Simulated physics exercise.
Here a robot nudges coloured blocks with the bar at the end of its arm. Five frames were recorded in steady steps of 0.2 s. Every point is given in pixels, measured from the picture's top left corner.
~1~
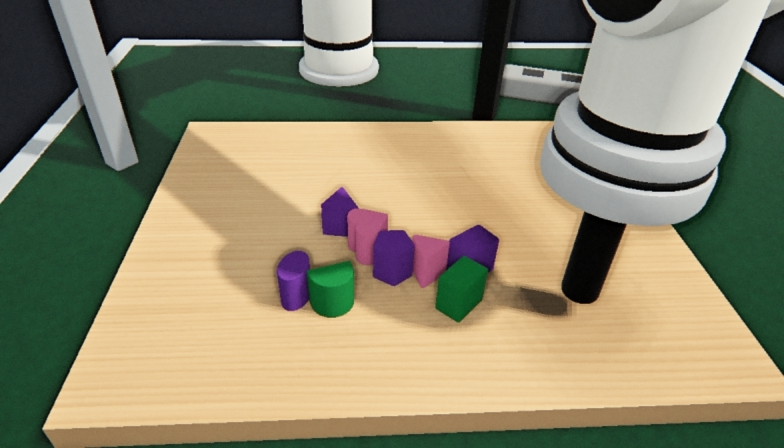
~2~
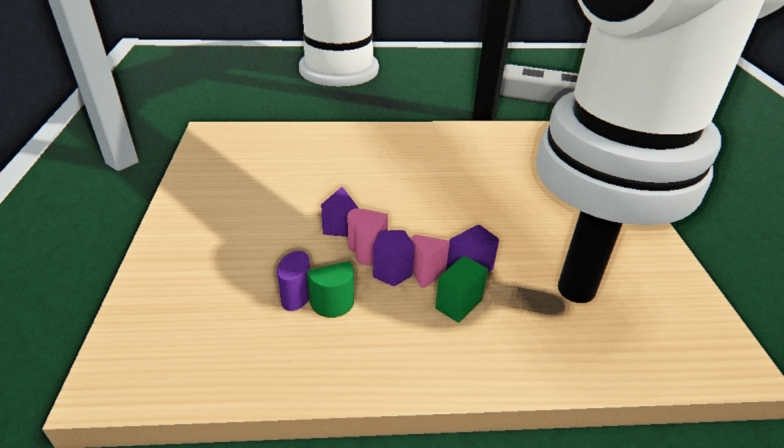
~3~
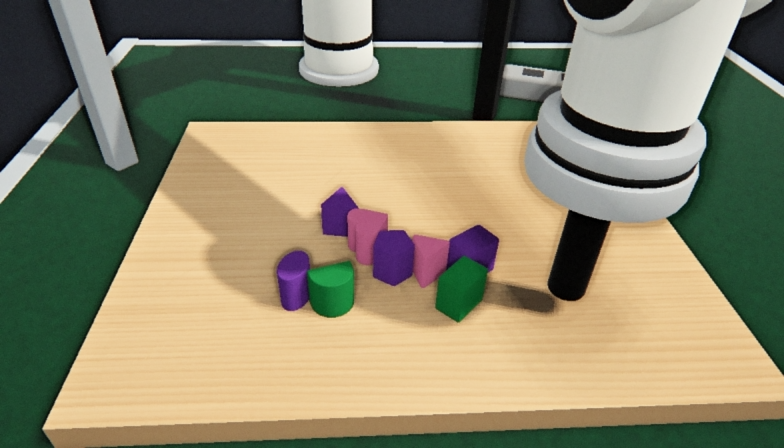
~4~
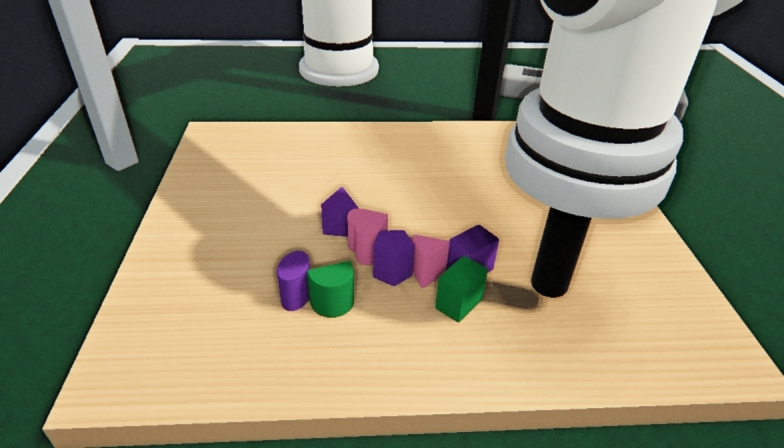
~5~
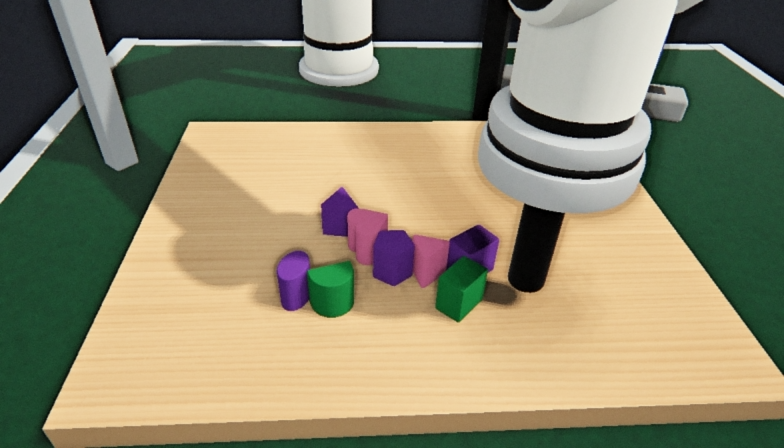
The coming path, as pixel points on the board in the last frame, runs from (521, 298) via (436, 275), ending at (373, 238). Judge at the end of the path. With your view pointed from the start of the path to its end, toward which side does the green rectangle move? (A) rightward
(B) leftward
The answer is B.
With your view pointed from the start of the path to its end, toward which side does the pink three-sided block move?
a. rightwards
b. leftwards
My pick is a.
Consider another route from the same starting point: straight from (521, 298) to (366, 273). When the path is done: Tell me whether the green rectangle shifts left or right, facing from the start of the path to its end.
Facing from start to end, it shifts left.
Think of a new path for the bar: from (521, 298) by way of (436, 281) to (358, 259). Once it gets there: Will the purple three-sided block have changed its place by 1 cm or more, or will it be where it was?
The block you're asking about gets moved.
What follows on the original path. One third of the way, bar (465, 267); pink three-sided block (426, 241), turned 15° anticlockwise; green rectangle (440, 274), turned 35° anticlockwise; purple rectangle (463, 230), turned 25° clockwise.
Two thirds of the way, bar (411, 248); pink heart (356, 217); purple pentagonal block (375, 241), turned 35° anticlockwise; pink three-sided block (391, 219); green rectangle (431, 273), turned 70° anticlockwise; purple rectangle (458, 226), turned 55° clockwise.
At the end, bar (373, 222); pink heart (340, 212), turned 45° anticlockwise; purple pentagonal block (366, 239), turned 70° anticlockwise; pink three-sided block (359, 193); green rectangle (431, 273), turned 70° anticlockwise; purple rectangle (458, 226), turned 55° clockwise.
